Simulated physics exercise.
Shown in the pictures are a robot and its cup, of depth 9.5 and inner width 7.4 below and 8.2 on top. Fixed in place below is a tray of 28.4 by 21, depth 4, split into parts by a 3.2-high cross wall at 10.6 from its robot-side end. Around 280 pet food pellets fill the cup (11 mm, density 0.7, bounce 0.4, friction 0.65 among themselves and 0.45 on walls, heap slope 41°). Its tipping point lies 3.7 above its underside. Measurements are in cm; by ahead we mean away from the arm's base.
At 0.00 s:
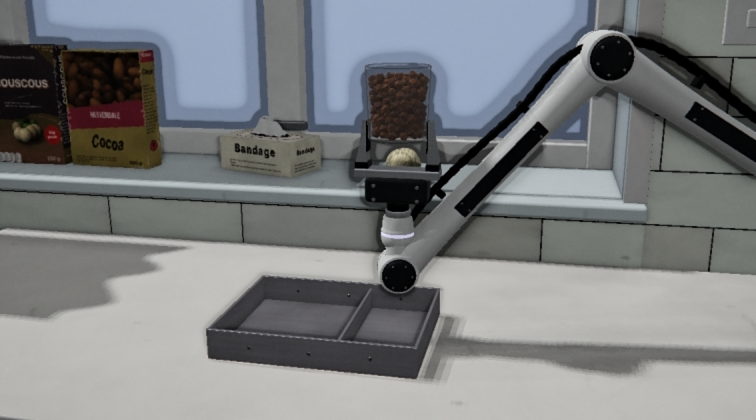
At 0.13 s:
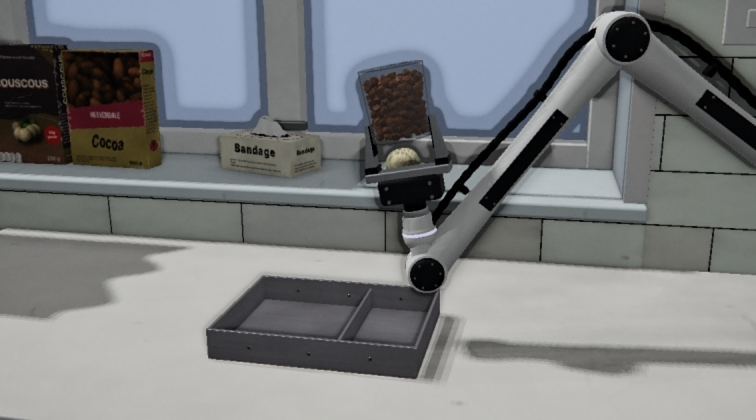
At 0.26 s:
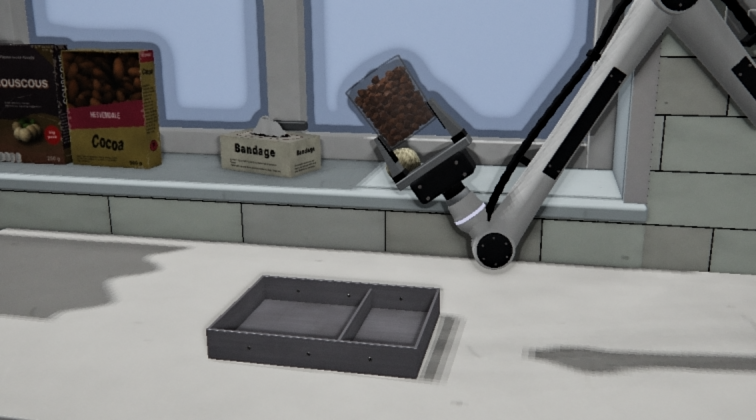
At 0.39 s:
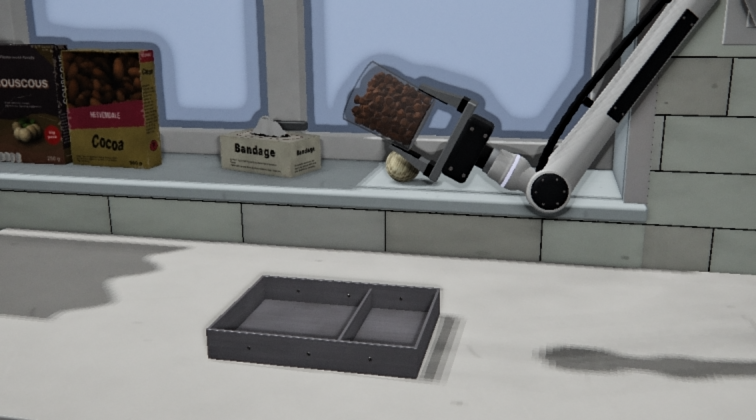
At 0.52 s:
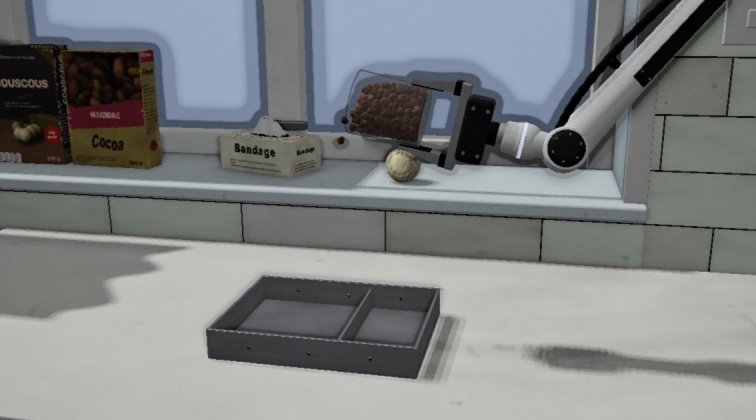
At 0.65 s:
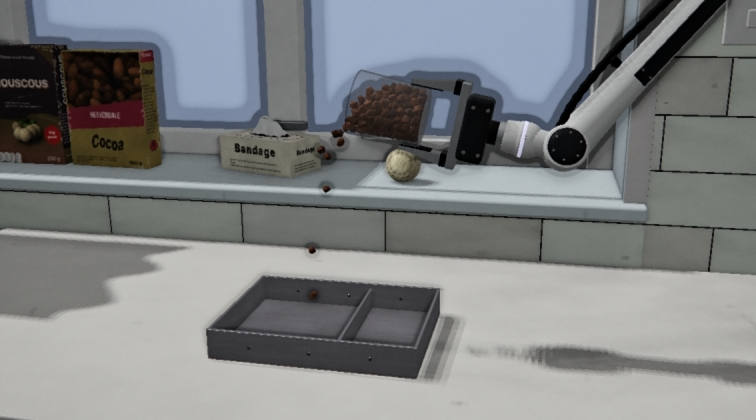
Robot arm tilting a clear cup of brown pellets leftward above a divided grey tray, the first few pellets dropping out.
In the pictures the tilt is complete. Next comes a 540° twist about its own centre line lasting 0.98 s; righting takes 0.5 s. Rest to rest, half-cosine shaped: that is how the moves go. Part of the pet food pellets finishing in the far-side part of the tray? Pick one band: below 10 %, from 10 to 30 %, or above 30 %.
The share falls from 10 to 30 %.
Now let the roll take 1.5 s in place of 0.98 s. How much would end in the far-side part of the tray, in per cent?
About 30 %.
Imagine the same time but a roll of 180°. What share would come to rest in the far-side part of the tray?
It would come to around 20 per cent.
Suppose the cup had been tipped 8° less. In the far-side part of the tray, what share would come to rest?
It would come to roughly 10 percent.
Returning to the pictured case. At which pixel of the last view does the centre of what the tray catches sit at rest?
At about (290, 333).
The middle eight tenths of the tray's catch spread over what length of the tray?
About 12 centimetres.
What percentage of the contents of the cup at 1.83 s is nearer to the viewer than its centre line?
Reading: Roughly 55 percent.
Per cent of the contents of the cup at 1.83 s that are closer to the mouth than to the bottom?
40 %, roughly.
After 1.24 s, tipped 79°, highest piece 37 above the table; 243 in the cup, 24 in the far-side part, 13 in flight or on a rim.
After 1.83 s, tipped 51°, highest piece 37 above the table; 224 in the cup, 51 in the far-side part, 2 on the table or floor, 3 in flight or on a rim.
After 2.33 s, upright, highest piece 39 above the table; 224 in the cup, 54 in the far-side part, 2 on the table or floor.
After 3.03 s, upright, highest piece 39 above the table; 224 in the cup, 54 in the far-side part, 2 on the table or floor.
In the end, 224 in the cup, 54 in the far-side part, 2 on the table or floor. That is 19 % in the far-side part of the tray.
